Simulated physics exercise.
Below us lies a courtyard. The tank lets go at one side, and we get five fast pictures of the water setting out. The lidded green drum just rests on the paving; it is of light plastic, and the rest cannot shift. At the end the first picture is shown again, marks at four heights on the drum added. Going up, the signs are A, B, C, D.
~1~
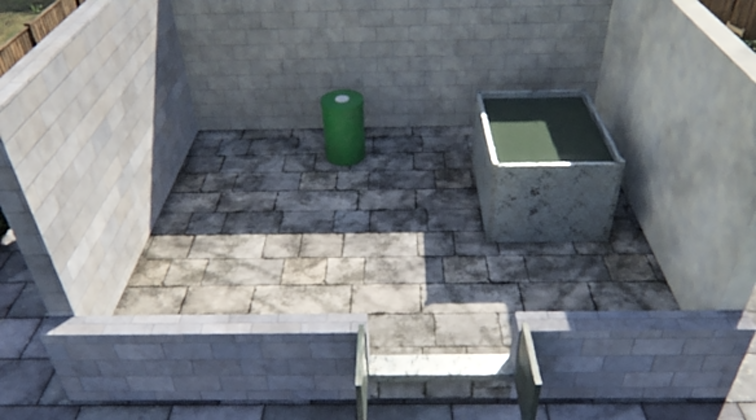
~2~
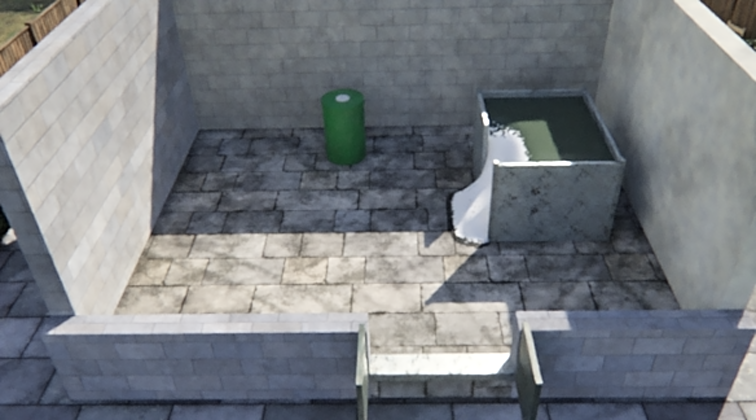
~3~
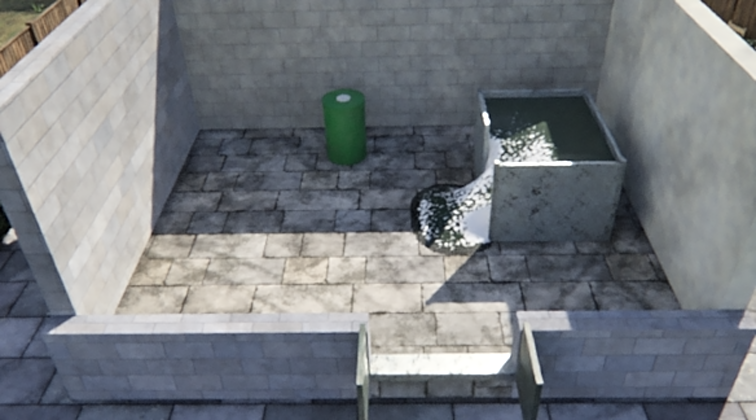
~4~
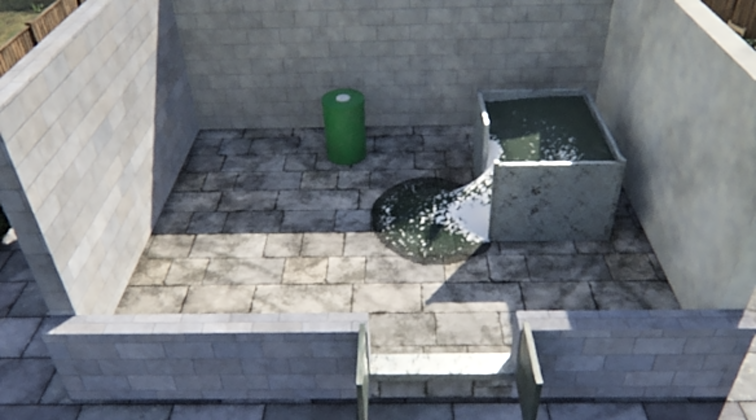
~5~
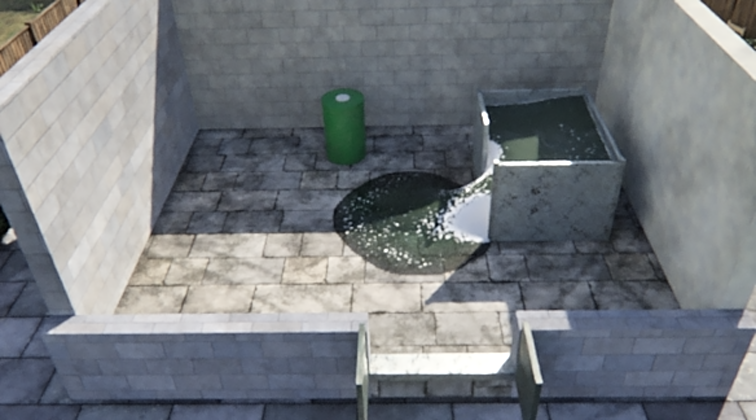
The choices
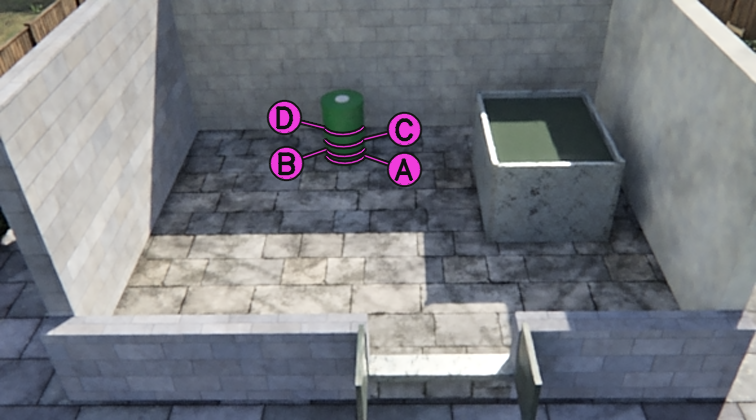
At first, a walled, paved courtyard holds a green drum and, to its right, a square stone tank full of dark water. Water then pours from the tank's left side onto the paving in a white, foaming stream. A dark, foam-flecked pool spreads leftward across the ground, while the drum stays still.
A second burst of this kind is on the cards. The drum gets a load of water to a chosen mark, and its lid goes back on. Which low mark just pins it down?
B will do.
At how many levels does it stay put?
Three of the four.
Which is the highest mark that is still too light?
That is mark A.
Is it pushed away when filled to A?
Yes.
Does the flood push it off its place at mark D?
No.
On the marked copy, A at (345, 163); B at (344, 156); C at (343, 146); D at (343, 134); from the bottom up A, B, C, D.
If A is chosen, it is pushed about twice its own width away.
If B is chosen, it does not move.
If C is chosen, it does not move.
If D is chosen, it does not move.
